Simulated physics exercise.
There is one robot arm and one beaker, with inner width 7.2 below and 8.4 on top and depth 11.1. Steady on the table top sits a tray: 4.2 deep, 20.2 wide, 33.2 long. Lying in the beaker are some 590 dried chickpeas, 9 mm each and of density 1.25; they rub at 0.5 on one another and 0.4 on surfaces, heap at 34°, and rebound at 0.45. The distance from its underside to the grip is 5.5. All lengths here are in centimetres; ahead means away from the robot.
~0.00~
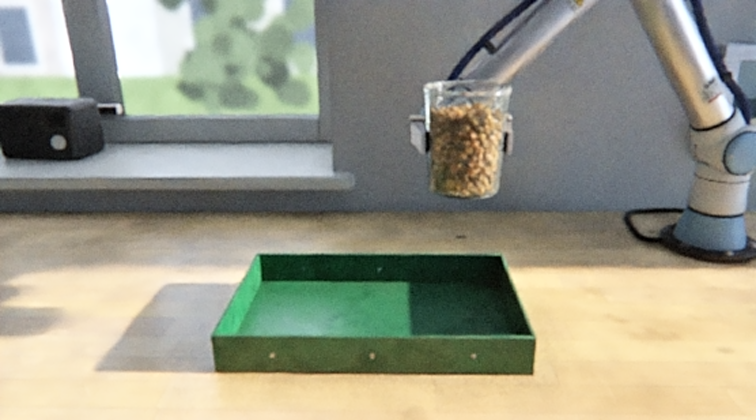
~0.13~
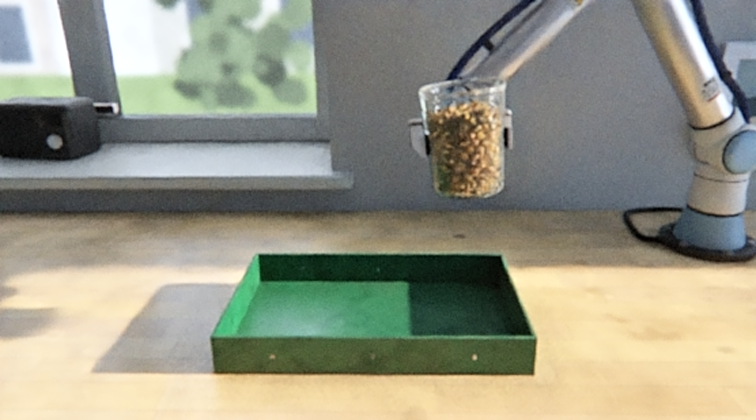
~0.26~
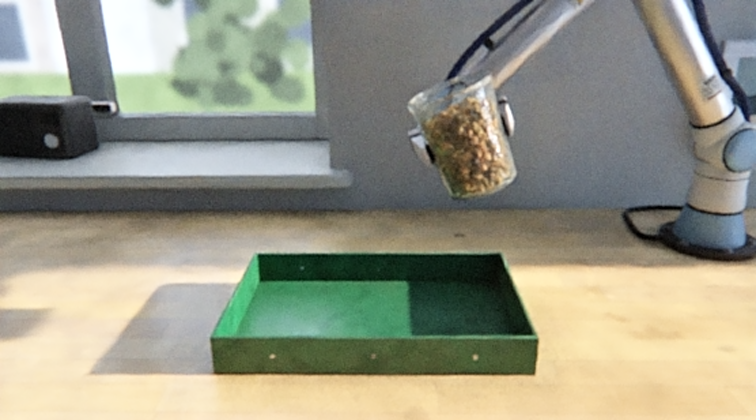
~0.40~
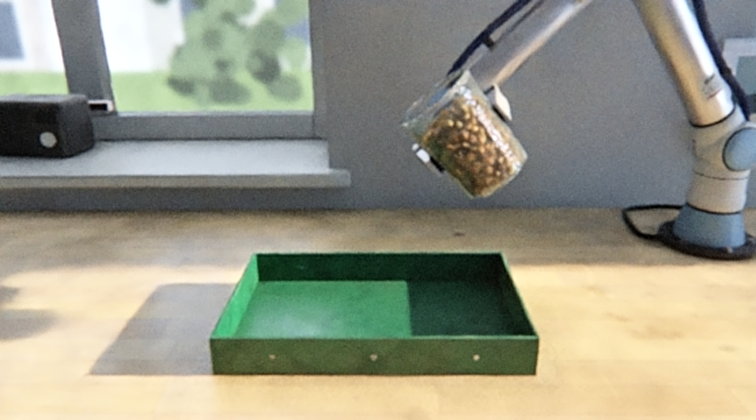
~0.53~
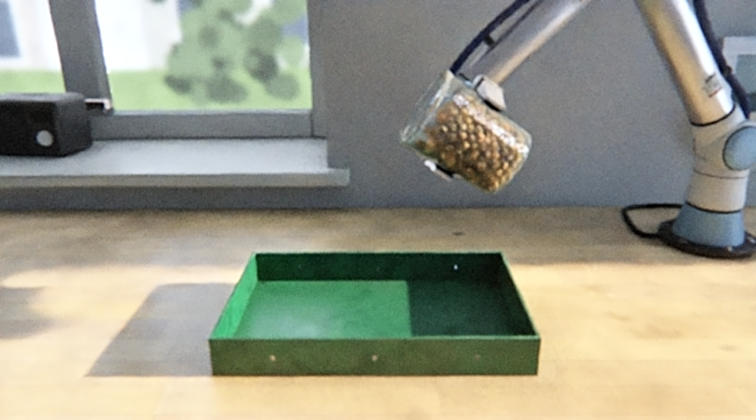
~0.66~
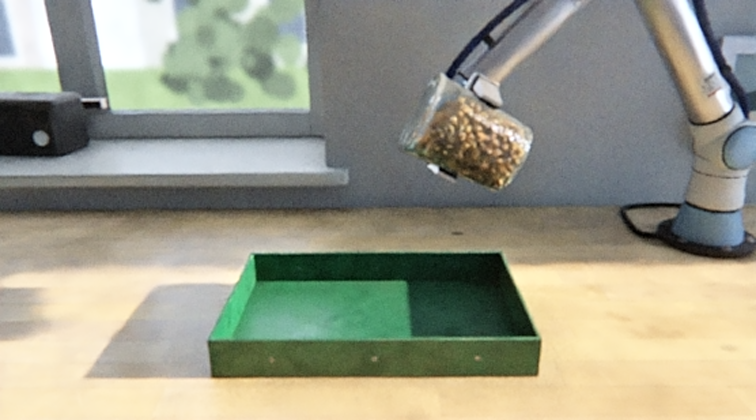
A robot arm holds a clear beaker of dried chickpeas above an empty green tray on a wooden table and steadily tilts it to the left, from upright to well over on its side, the chickpeas staying inside.
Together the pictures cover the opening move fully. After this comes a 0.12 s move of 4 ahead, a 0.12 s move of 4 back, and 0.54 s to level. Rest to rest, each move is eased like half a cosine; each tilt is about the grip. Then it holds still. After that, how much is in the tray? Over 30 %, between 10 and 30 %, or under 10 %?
Between 10 and 30 %.
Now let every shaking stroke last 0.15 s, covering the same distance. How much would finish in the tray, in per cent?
It would be some 10 %.
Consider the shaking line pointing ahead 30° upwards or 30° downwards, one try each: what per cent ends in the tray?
Try one gives about 20 in a hundred, try two about 5 in a hundred.
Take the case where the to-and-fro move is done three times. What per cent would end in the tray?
About 30 %.
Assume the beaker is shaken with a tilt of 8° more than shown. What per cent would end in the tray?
About 25 %.
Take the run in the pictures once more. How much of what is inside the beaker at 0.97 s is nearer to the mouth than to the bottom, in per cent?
Around 40 per cent of it.
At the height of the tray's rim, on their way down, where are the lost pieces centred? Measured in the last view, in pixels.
Roughly at (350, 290).
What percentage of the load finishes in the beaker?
About 85 percent.
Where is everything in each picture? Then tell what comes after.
The first frame shows beaker middle at (465, 140), level; upper third of the load around (465, 121), from x 430 to 500, top at y 105; 589 in the beaker.
The second frame shows beaker middle at (465, 140), tilted 6° forward; upper third of the load around (466, 120), from x 430 to 500, top at y 100.
The third frame shows beaker middle at (466, 139), tilted 21° forward; upper third of the load around (465, 121), from x 425 to 505, top at y 100.
The fourth frame shows beaker middle at (466, 138), tilted 41° forward; upper third of the load around (465, 121), from x 420 to 515, top at y 95.
The fifth frame shows beaker middle at (467, 137), tilted 56° forward; upper third of the load around (464, 121), from x 420 to 520, top at y 95.
The sixth frame shows beaker middle at (467, 137), tilted 62° forward; upper third of the load around (466, 121), from x 415 to 520, top at y 100; 589 in the beaker.
By 0.97 s, tilted 59° forward, highest piece 25 above the table; 507 in the beaker, 7 in the tray, 75 in flight or on a rim.
By 1.28 s, tilted 12° forward, highest piece 28 above the table; 499 in the beaker, 87 in the tray, 1 on the table or floor, 2 in flight or on a rim.
By 1.64 s, level, highest piece 28 above the table; 499 in the beaker, 89 in the tray, 1 on the table or floor.
By 2.69 s, level, highest piece 28 above the table; 499 in the beaker, 89 in the tray, 1 on the table or floor.
Final count, 499 in the beaker, 89 in the tray, 1 on the table or floor. That is 15 % in the tray.
